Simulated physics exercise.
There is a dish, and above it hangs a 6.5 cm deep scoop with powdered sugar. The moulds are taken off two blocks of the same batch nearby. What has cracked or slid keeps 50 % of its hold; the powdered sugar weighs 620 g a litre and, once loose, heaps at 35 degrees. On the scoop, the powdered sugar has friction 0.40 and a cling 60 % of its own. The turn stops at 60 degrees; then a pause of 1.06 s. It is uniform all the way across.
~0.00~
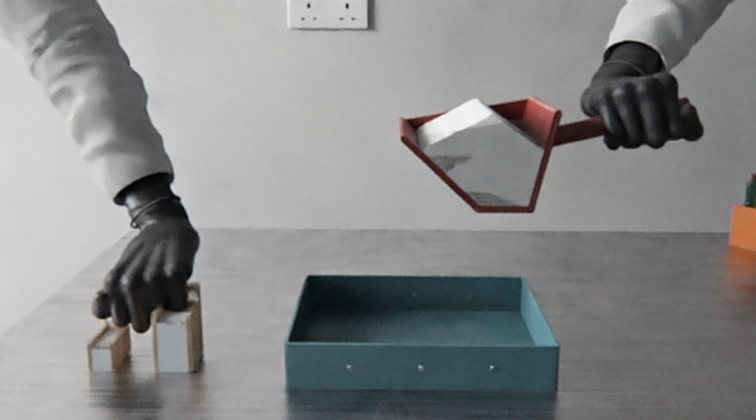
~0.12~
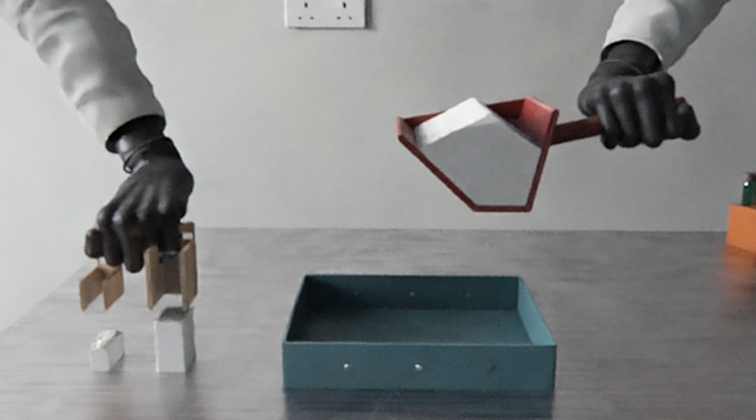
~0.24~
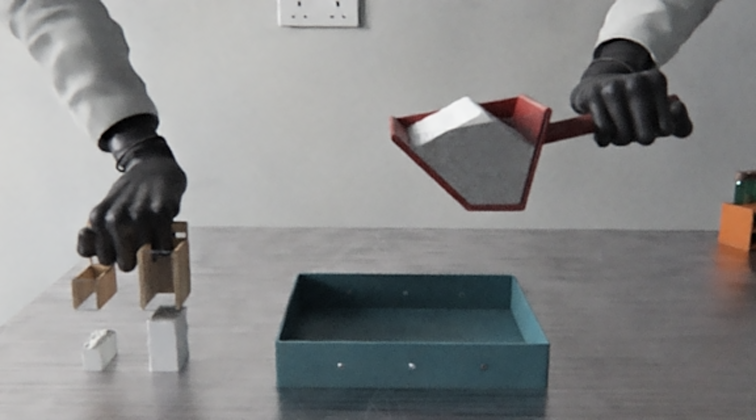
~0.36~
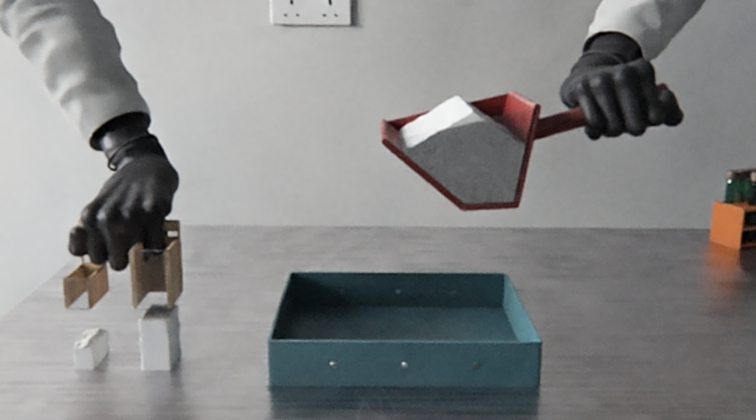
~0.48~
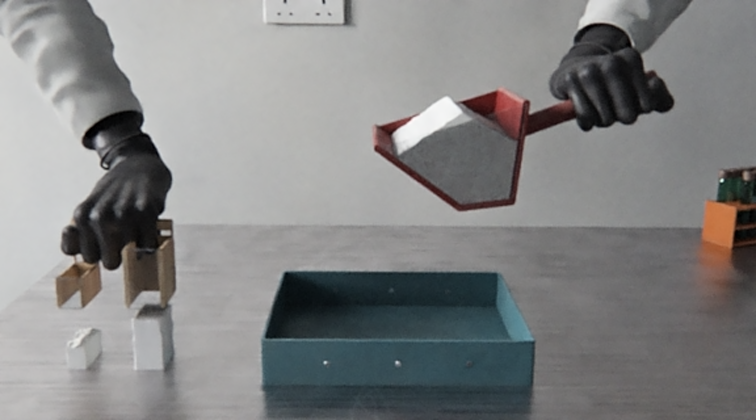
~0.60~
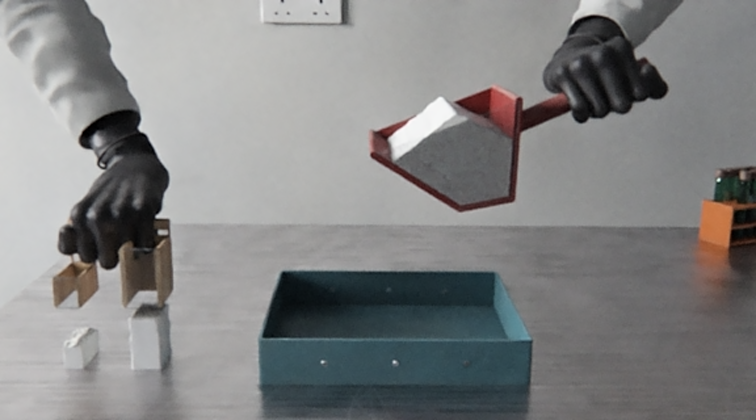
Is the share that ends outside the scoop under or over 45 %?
Outside the scoop: Lower than 45 %.
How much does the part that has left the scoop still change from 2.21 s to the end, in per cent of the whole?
It changes by about 35 percent of the whole.
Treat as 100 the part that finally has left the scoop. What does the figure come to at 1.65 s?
Estimate: 0 %.
After 1.08 s, the scoop is at 27 degrees and 0 % has left it.
After 1.65 s, the scoop is at 46 degrees and 0 % has left it.
After 2.21 s, the scoop is at 60 degrees and 0 % has left it.
After 2.78 s, the scoop is at 60 degrees and 37 % has left it.
After 2.89 s, at the end, the scoop is at 60 degrees and 37 % has left it.
